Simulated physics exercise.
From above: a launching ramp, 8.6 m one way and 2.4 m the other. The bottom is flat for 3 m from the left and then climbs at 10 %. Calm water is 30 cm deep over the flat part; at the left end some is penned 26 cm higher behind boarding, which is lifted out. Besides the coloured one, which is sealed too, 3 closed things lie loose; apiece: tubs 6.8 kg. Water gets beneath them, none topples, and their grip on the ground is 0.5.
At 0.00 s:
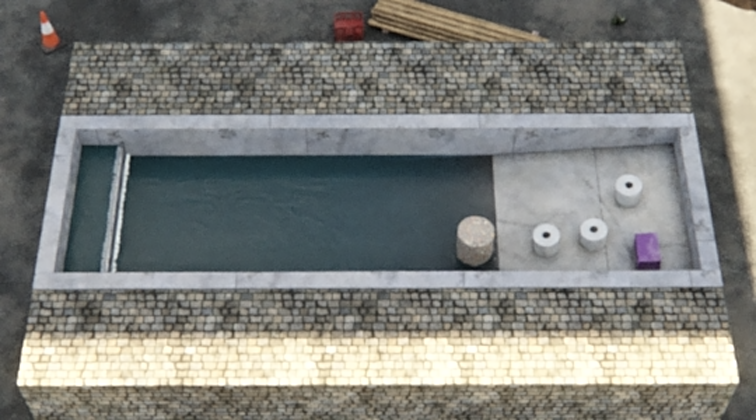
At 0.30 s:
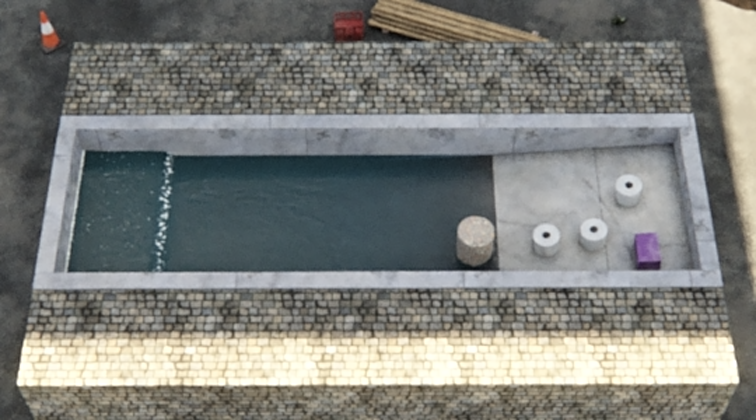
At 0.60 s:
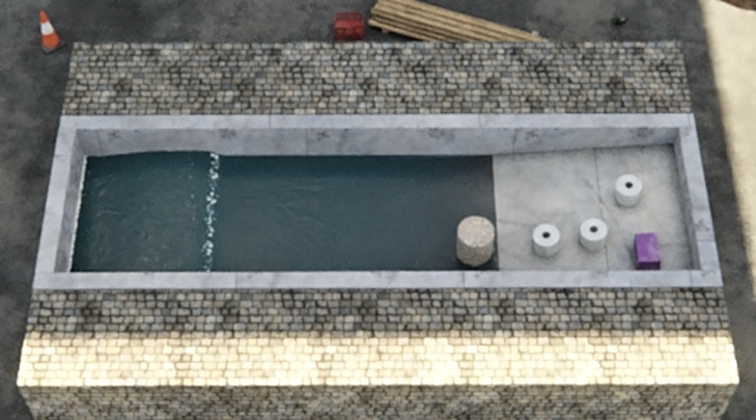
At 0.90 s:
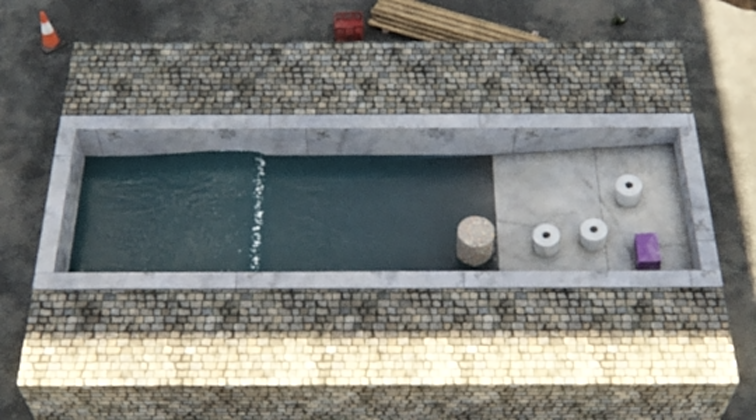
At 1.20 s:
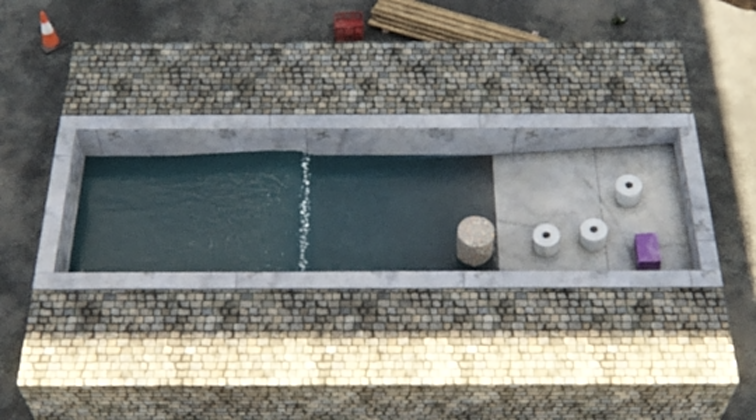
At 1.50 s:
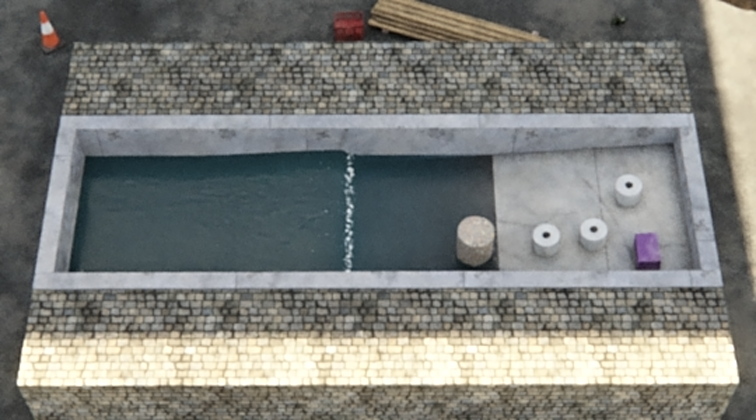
A low foaming wave travels right along the pool toward a stone cylinder standing in water.
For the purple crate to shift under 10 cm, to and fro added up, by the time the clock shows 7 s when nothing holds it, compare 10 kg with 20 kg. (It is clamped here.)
For it, the lower weight is enough.
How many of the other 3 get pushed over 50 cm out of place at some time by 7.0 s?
0 of them.
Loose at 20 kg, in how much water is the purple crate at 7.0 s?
Roughly 0 cm.
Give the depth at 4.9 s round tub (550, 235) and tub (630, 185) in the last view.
Roughly 3 and 1 cm.
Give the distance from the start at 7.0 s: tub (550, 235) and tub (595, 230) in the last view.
In that order: 0 cm, 0 cm.
After 2.1 s the purple crate would be 0 cm from its start with 10 kg and 0 cm from its start with 20 kg; 0 cm of water round it then.
After 3.1 s the purple crate would be 0 cm from its start with 10 kg and 0 cm from its start with 20 kg; 0 cm of water round it then.
After 4.9 s the purple crate would be 0 cm from its start with 10 kg and 0 cm from its start with 20 kg; 1 cm of water round it then.
After 7.0 s the purple crate would be 0 cm from its start with 10 kg and 0 cm from its start with 20 kg; 0 cm of water round it then.
